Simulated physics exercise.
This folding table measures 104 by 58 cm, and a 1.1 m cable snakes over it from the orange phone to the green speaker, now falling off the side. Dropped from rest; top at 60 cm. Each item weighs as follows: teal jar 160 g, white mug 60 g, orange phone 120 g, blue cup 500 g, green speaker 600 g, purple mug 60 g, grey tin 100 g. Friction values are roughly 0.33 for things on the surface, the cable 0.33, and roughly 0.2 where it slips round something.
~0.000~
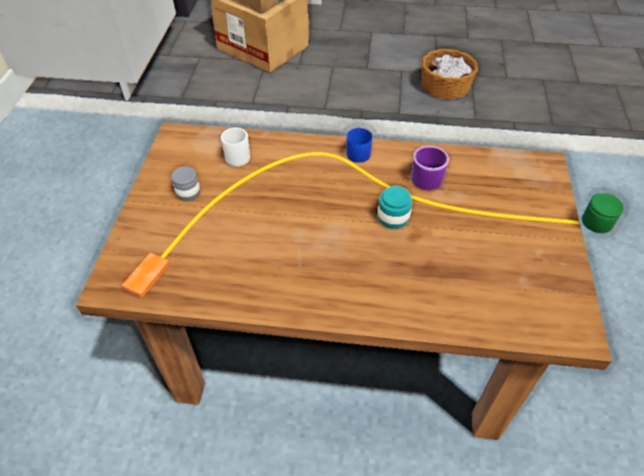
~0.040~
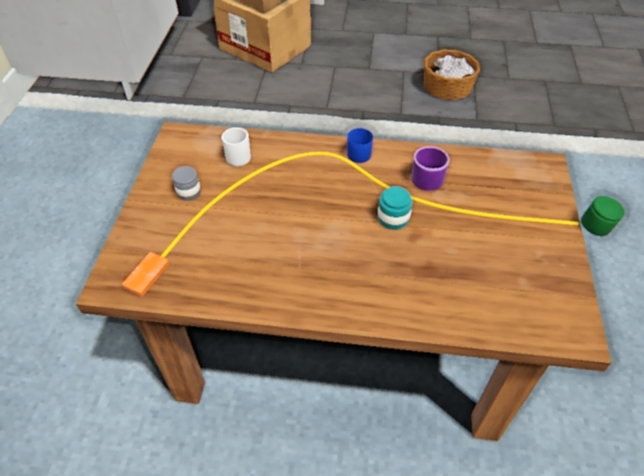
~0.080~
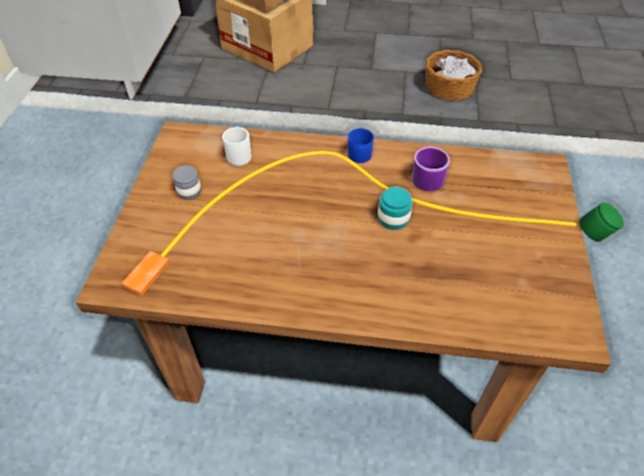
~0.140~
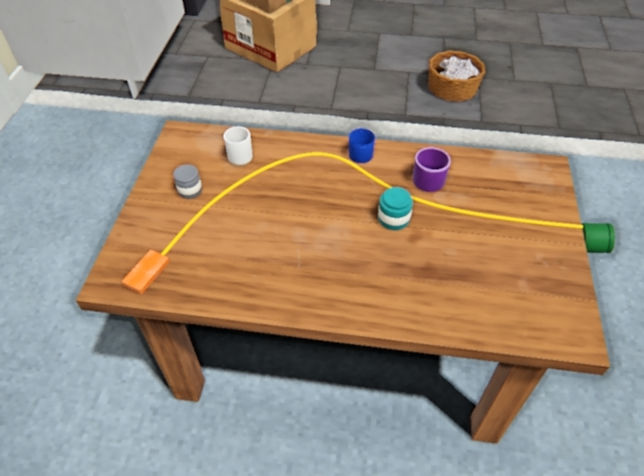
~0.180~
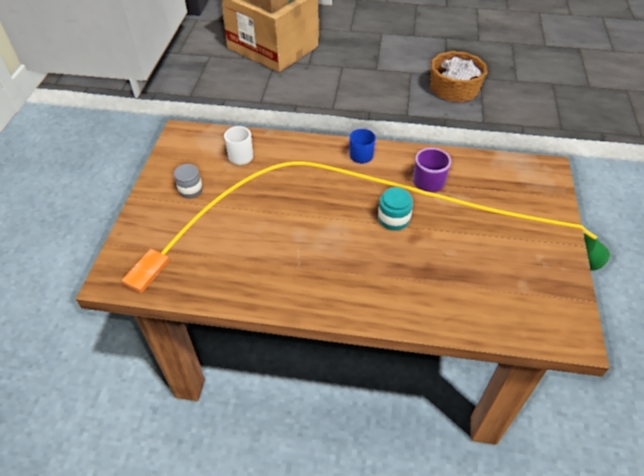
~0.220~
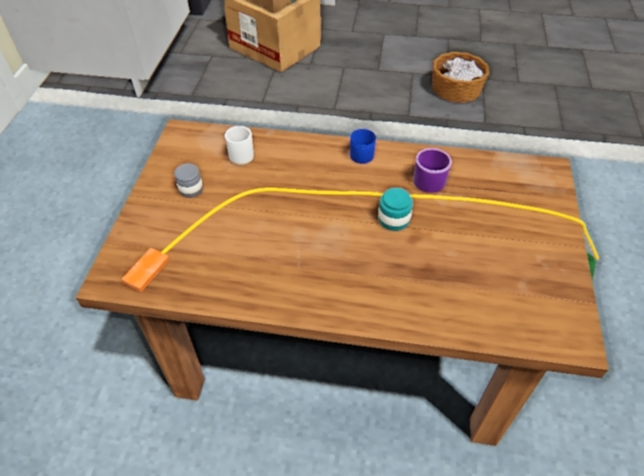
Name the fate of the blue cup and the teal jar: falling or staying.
In the end blue cup: On. Teal jar: On.
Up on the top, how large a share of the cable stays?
Around 0 percent.
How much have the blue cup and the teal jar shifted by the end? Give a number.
I'd put the blue cup near 0 cm and the teal jar near 15 cm.
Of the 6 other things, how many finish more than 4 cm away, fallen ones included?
My count is 2.
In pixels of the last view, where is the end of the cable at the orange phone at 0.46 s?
(319, 220) or thereabouts.
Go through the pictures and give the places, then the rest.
The first frame shows blue cup (360, 136); teal jar (396, 196); cable runs through (528, 218) (428, 202) (267, 168) (196, 219).
The second frame shows green speaker (608, 207); cable runs through (527, 219) (197, 218).
The third frame shows green speaker (601, 222); cable runs through (524, 220) (197, 217).
The fourth frame shows green speaker (596, 238); cable runs through (530, 222) (197, 216).
The fifth frame shows green speaker (589, 252); cable runs through (551, 222) (360, 176) (199, 216).
The sixth frame shows blue cup (363, 137); teal jar (397, 197); cable runs through (583, 224) (482, 201) (290, 191) (204, 218).
After 0.5 s, the cable's tail end at (319, 220); teal jar 11 cm off its start, orange phone 36 cm off its start, green speaker over the edge.
After 0.7 s, the cable's tail end at (537, 190); teal jar 15 cm off its start, orange phone 86 cm off its start, green speaker over the edge.
After 1.0 s, the cable has left the top; teal jar 15 cm off its start at (430, 247), orange phone over the edge, green speaker over the edge.
After 1.2 s, the cable has left the top; teal jar 15 cm off its start, orange phone over the edge, green speaker over the edge.
After 2.4 s, the cable has left the top; teal jar 15 cm off its start at (430, 248), blue cup 0 cm off its start at (363, 137), orange phone over the edge, green speaker over the edge.
